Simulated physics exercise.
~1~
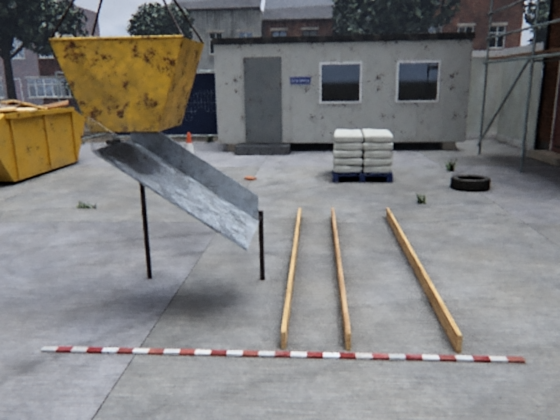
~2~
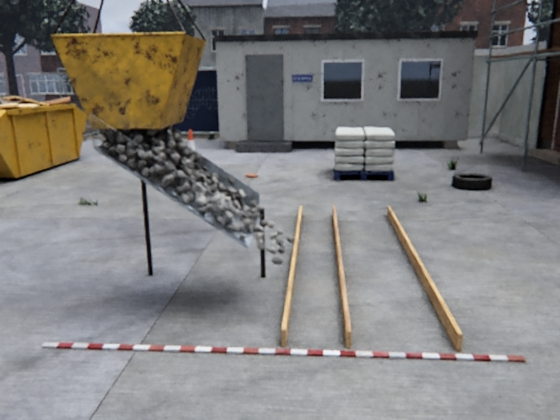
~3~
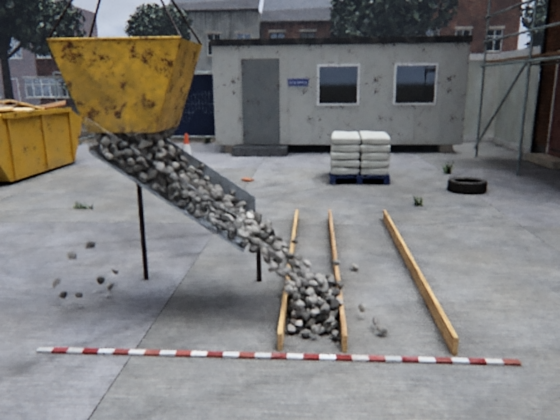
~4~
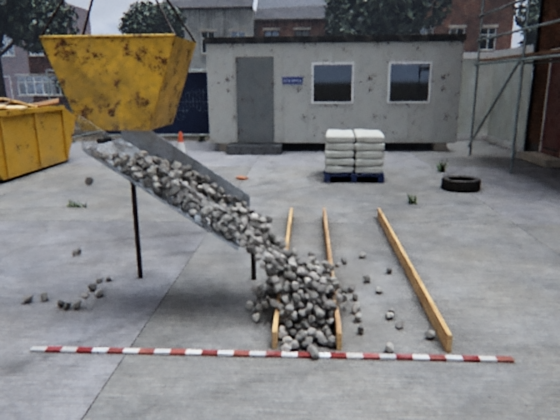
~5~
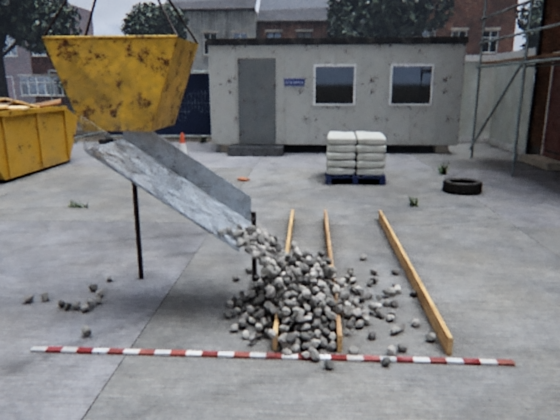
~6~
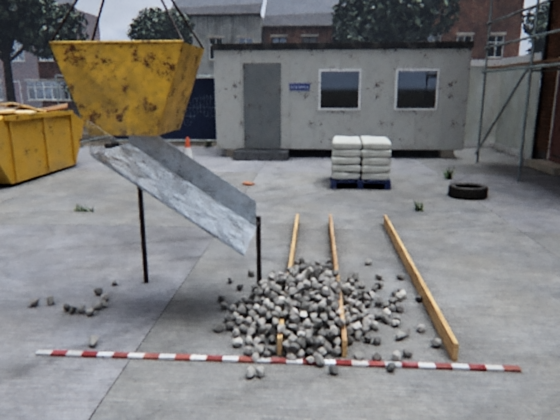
To begin with, a yellow skip hangs above a bare sloping steel chute in a concrete yard, with three wooden boards and a red-and-white striped staff on the ground. Grey stones then pour from the skip and slide down the chute to the right. They spill off its lower edge and pile up between the left and middle boards, while some scatter beneath the chute. As the chute empties, the heap spreads over both boards. Finally, the steel is bare, and most stones rest in the left bay, with fewer in the right bay and others lying to the left.
